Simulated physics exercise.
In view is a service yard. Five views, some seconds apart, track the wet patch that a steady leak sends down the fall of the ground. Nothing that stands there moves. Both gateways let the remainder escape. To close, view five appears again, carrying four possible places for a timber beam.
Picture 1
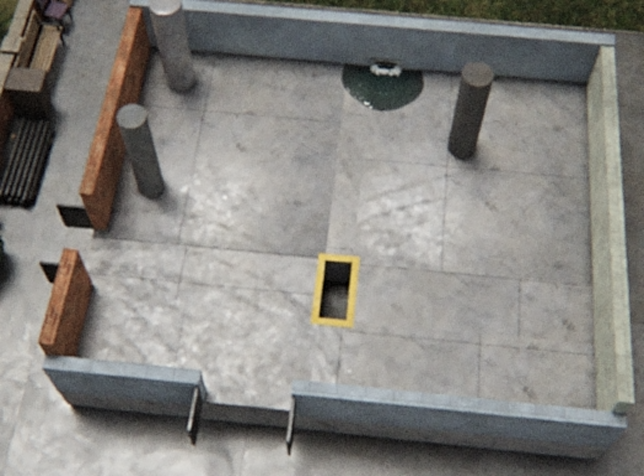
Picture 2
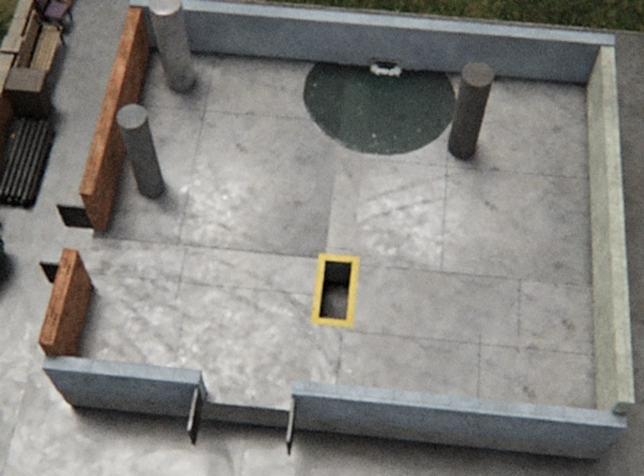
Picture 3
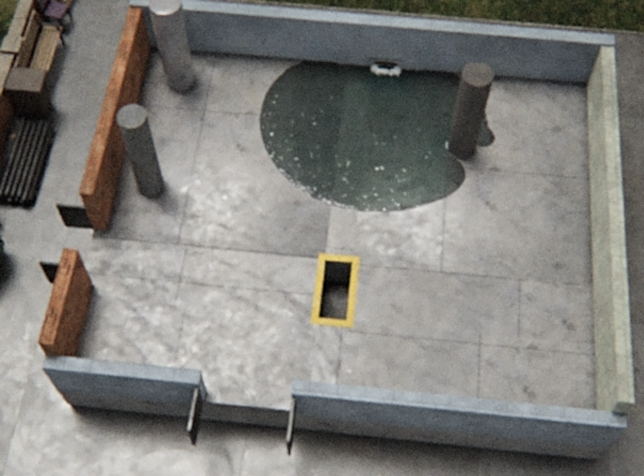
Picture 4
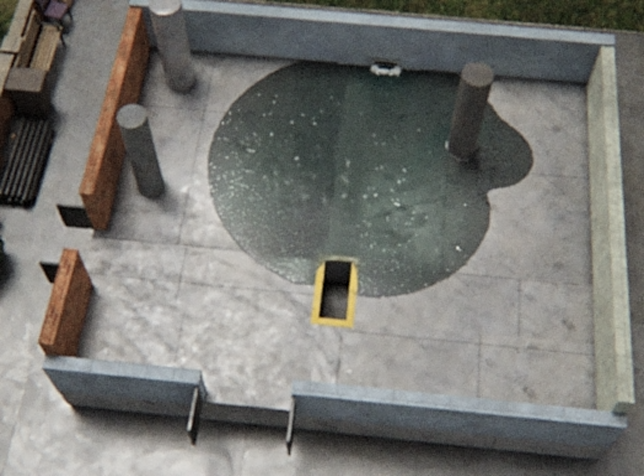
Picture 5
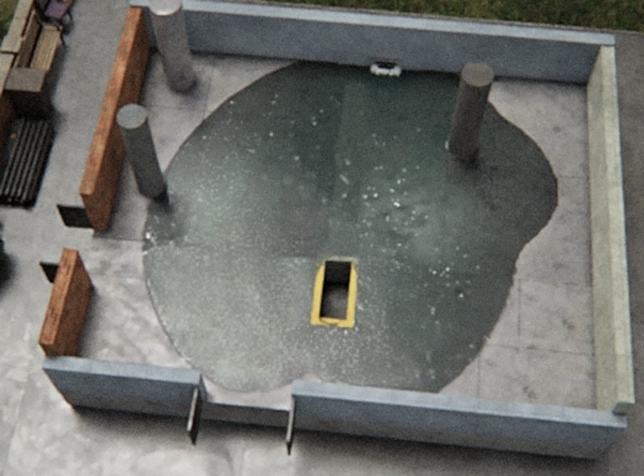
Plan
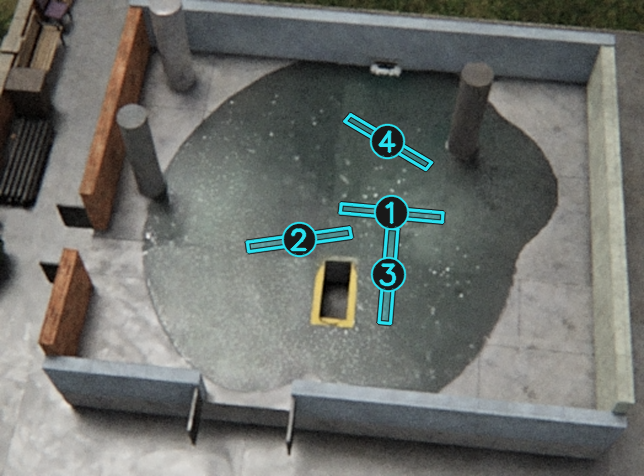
A walled service yard with a pale concrete floor, blue-grey walls at back and front and a brick-red one at left, is seen from high above by a still camera. Three grey columns stand inside, and a yellow-edged gully sits near the middle. Dark water spreads from an outfall at the back wall, passes round the right column, reaches the gully and surrounds it, covering most of the floor.
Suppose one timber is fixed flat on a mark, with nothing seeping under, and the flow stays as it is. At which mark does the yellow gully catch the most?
3 is best.
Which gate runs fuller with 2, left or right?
The right one.
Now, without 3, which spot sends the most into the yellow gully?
That is spot 2.
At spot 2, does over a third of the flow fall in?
No.
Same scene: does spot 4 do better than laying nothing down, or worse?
It is worse.
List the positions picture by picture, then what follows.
Outfall at (386, 63); yellow gully at (336, 290); open gate at (250, 393); open gate at (100, 257); 2 % of the ground under water, visible out to (372, 103); yellow gully still dry, in the first picture.
In the second picture, 8 % of the ground under water, visible out to (358, 148); yellow gully still dry.
In the third picture, 18 % of the ground under water, visible out to (371, 208); yellow gully still dry.
In the fourth picture, 35 % of the ground under water, visible out to (294, 277); yellow gully taking water.
In the fifth picture, 60 % of the ground under water, visible out to (177, 344); yellow gully taking water.
In cyan, 1 from (340, 208) to (442, 217); 2 from (248, 246) to (350, 232); 3 from (384, 323) to (392, 228); 4 from (347, 118) to (428, 166).
Choosing 1, about 7 % of the stream goes into the yellow gully, about 89 % out by the gates.
Choosing 2, about 14 % of the stream goes into the yellow gully, about 80 % out by the gates.
Choosing 3, about 21 % of the stream goes into the yellow gully, about 73 % out by the gates.
Choosing 4, about 10 % of the stream goes into the yellow gully, about 85 % out by the gates.
